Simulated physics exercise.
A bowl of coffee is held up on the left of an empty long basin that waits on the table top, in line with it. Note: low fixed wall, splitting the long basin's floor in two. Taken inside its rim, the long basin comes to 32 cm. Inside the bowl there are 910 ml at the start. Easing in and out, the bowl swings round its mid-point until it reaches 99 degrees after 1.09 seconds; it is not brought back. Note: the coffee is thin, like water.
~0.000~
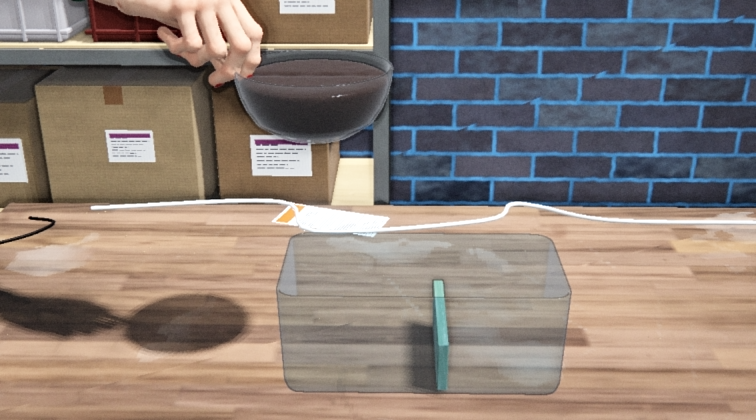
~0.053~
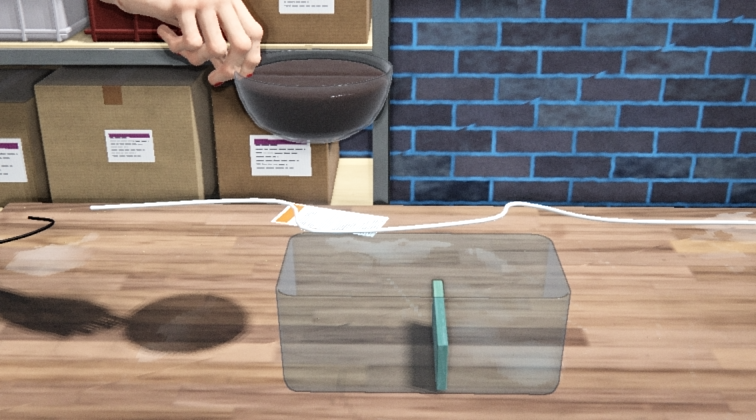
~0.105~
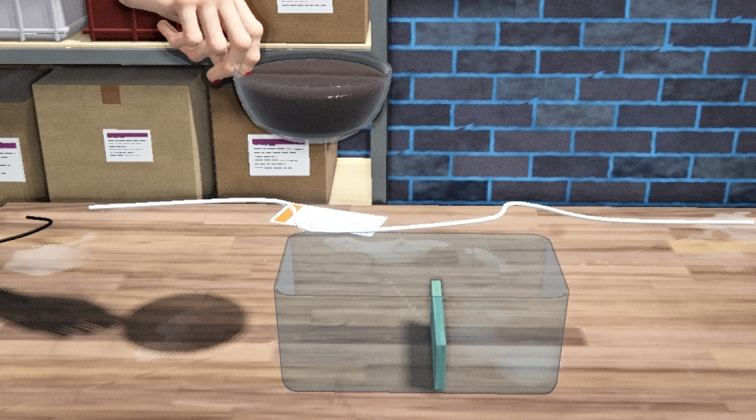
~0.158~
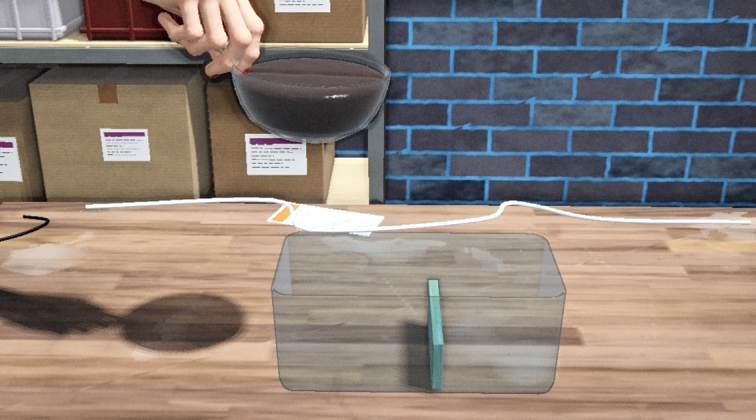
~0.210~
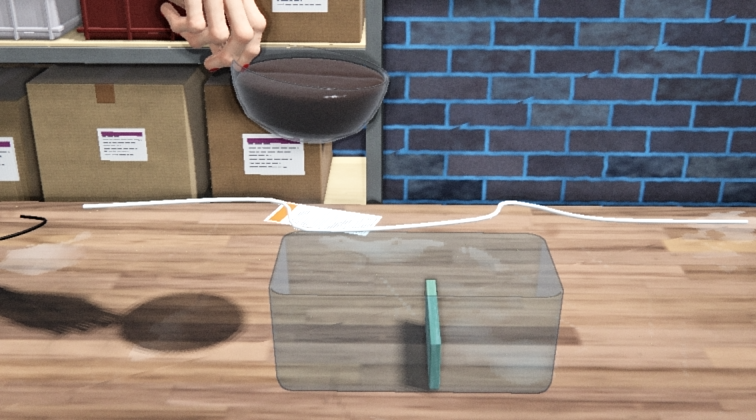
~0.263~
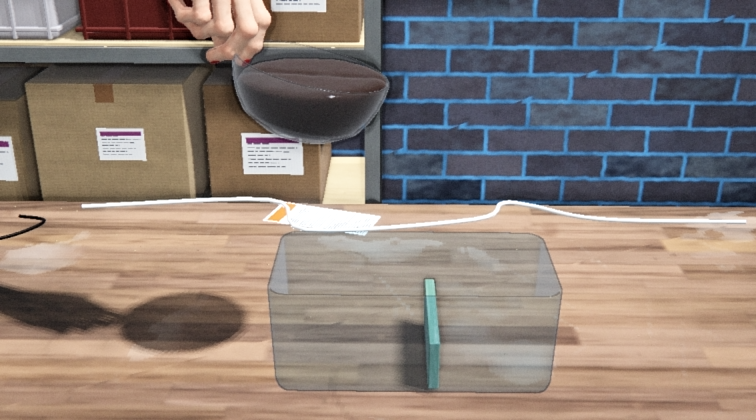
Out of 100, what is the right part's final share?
About 70 out of 100.
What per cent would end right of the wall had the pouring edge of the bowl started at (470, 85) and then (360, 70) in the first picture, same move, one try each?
Some 85 and 35 per cent, in that order.
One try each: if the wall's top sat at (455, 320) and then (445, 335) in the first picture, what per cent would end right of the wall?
Some 60 in a hundred, then some 60 in a hundred.
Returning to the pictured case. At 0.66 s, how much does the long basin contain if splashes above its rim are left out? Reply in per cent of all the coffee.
Some 18 per cent.
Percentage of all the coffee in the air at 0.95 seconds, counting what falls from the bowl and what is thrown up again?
Airborne fraction: Approx. 10 %.
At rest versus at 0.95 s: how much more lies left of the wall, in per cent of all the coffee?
That is roughly 12 in a hundred of the whole.
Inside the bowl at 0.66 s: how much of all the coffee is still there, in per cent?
Fraction remaining: Approx. 38 per cent.
By 0.66 s the tilt is 66° and 38 per cent is still to pour, 3 is left of the wall and 15 right of it.
By 0.95 s the tilt is 95° and 2 per cent is still to pour, 17 is left of the wall and 70 right of it.
By 1.26 s the tilt is 99° and 0 per cent is still to pour, 29 is left of the wall and 70 right of it.
By 1.59 s the tilt is 99° and 0 per cent is still to pour, 29 is left of the wall and 70 right of it.
At rest 29 per cent lies left of the wall, 70 right of it and 1 outside.
